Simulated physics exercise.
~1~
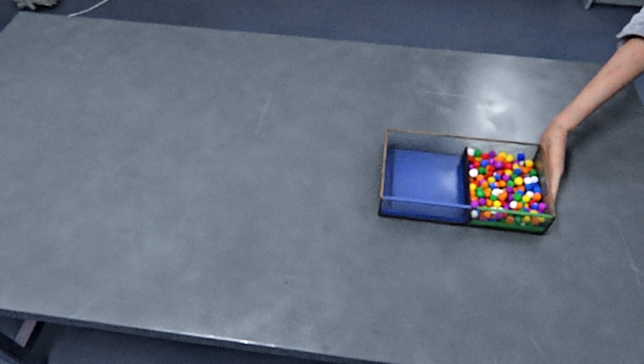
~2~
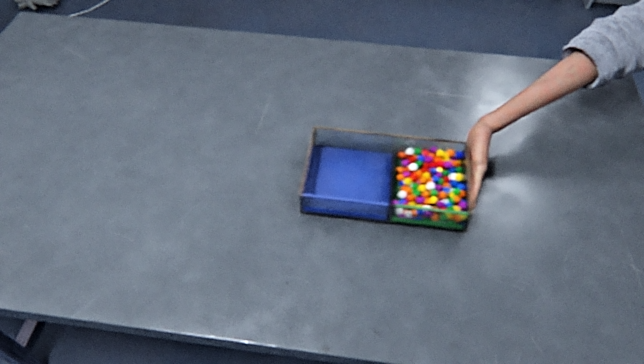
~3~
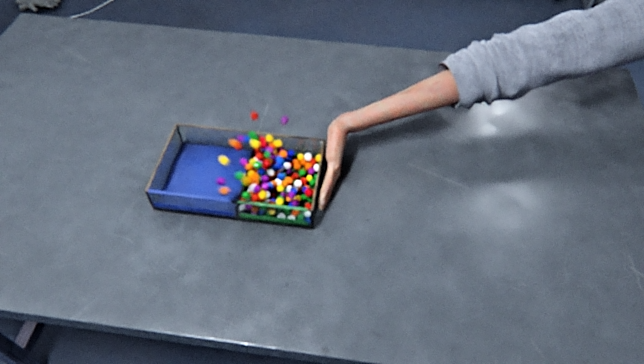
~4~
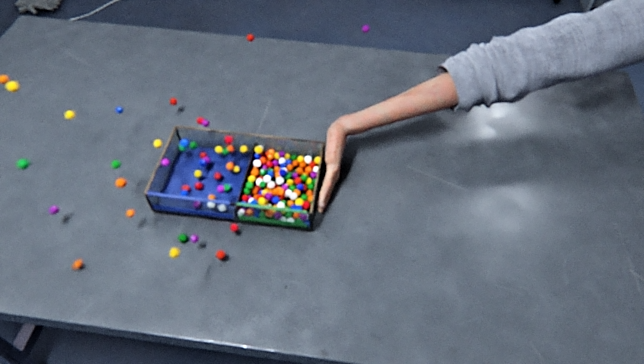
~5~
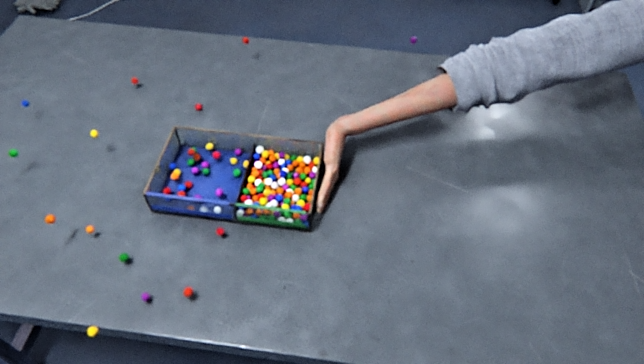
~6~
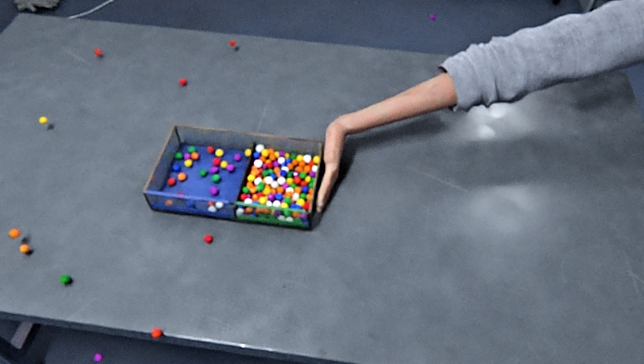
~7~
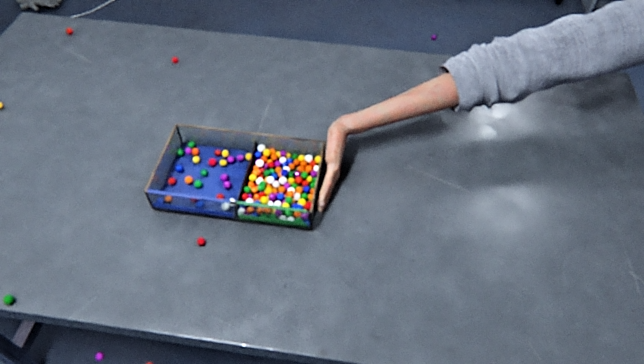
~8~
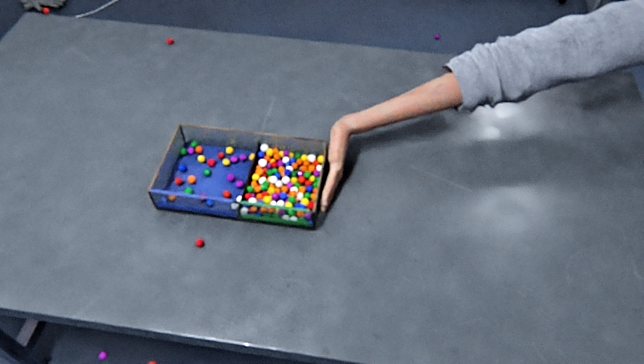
On a gray table, a hand slides a tray left and stops, scattering some colorful marbles.
